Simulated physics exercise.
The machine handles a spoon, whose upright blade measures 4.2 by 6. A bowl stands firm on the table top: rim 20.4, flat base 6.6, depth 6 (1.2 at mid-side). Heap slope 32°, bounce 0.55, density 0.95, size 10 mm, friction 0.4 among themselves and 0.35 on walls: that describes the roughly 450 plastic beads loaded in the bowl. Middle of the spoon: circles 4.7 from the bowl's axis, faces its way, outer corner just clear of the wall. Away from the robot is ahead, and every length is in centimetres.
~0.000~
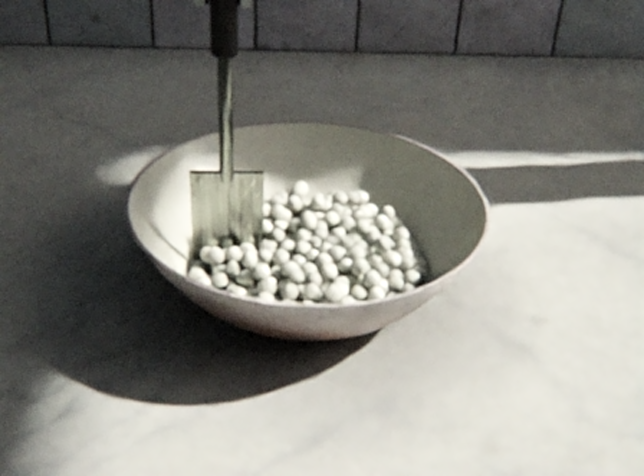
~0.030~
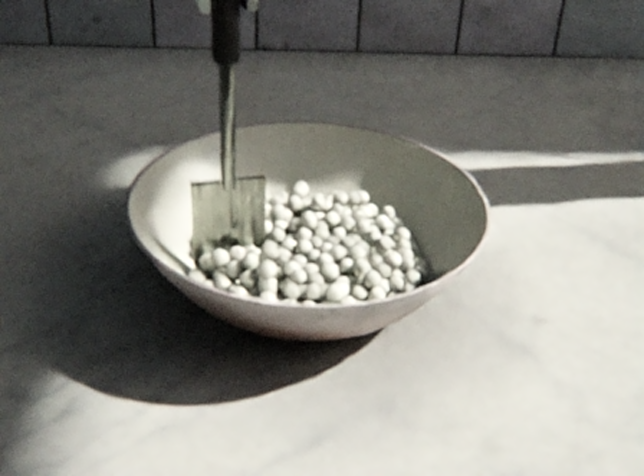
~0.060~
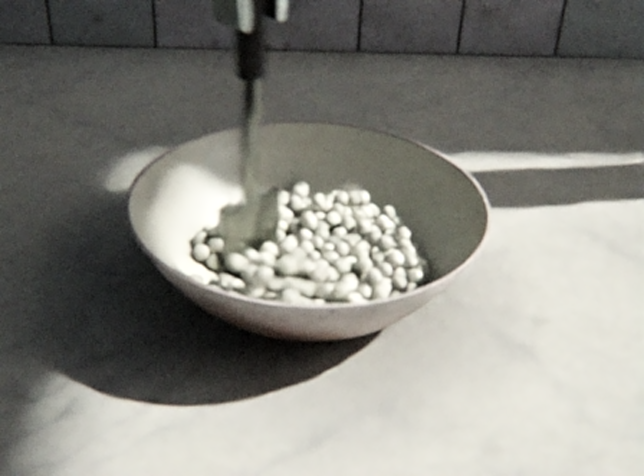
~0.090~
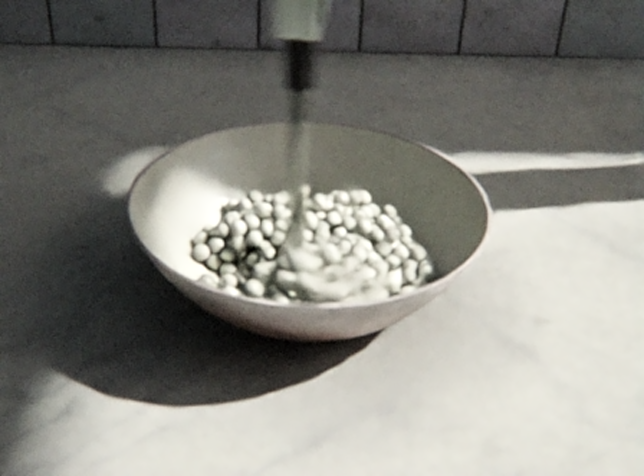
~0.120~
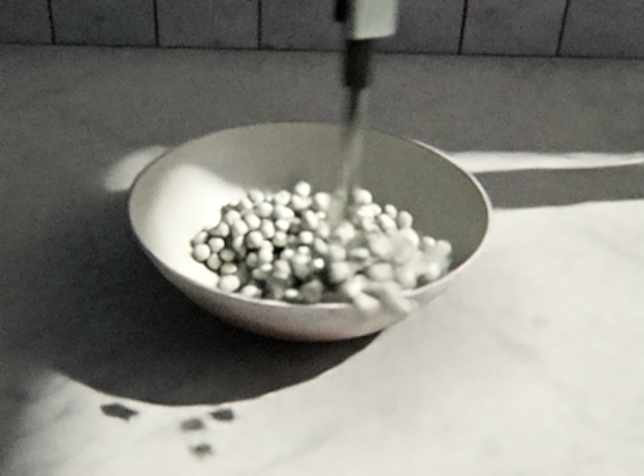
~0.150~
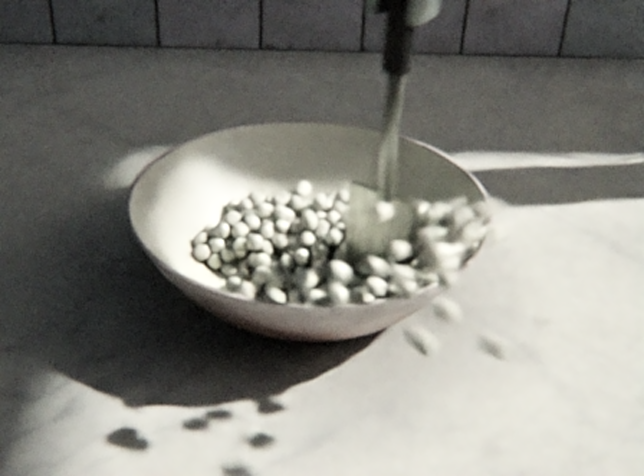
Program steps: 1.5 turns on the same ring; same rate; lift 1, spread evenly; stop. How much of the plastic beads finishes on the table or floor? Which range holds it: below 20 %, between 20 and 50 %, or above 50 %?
It lies between 20 and 50 %.
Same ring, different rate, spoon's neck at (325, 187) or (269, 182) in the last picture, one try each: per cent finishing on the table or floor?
Some 10 and 0 %.
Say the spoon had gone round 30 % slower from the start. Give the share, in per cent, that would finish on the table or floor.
Estimated share: Near 15 %.
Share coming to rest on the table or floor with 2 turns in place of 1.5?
Then some 40 per cent.
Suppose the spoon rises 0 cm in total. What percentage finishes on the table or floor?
Roughly 40 per cent.
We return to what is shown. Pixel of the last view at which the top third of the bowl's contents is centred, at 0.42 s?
Near (250, 259).
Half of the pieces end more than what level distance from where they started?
Something near 9 cm, measured level.
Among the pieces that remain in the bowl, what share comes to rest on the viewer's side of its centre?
50 %.
By 0.28 s, 294° round, highest piece 11 above the table; 366 in the bowl, 21 on the table or floor, 60 in flight or on the tool.
By 0.42 s, 83° round, highest piece 11 above the table; 317 in the bowl, 88 on the table or floor, 42 in flight or on the tool.
By 0.68 s, 180° round, highest piece 5 above the table; 310 in the bowl, 137 on the table or floor.
By 1.38 s, 180° round, highest piece 4 above the table; 310 in the bowl, 137 on the table or floor.
Final count, 310 in the bowl, 137 on the table or floor. That is 31 % on the table or floor.
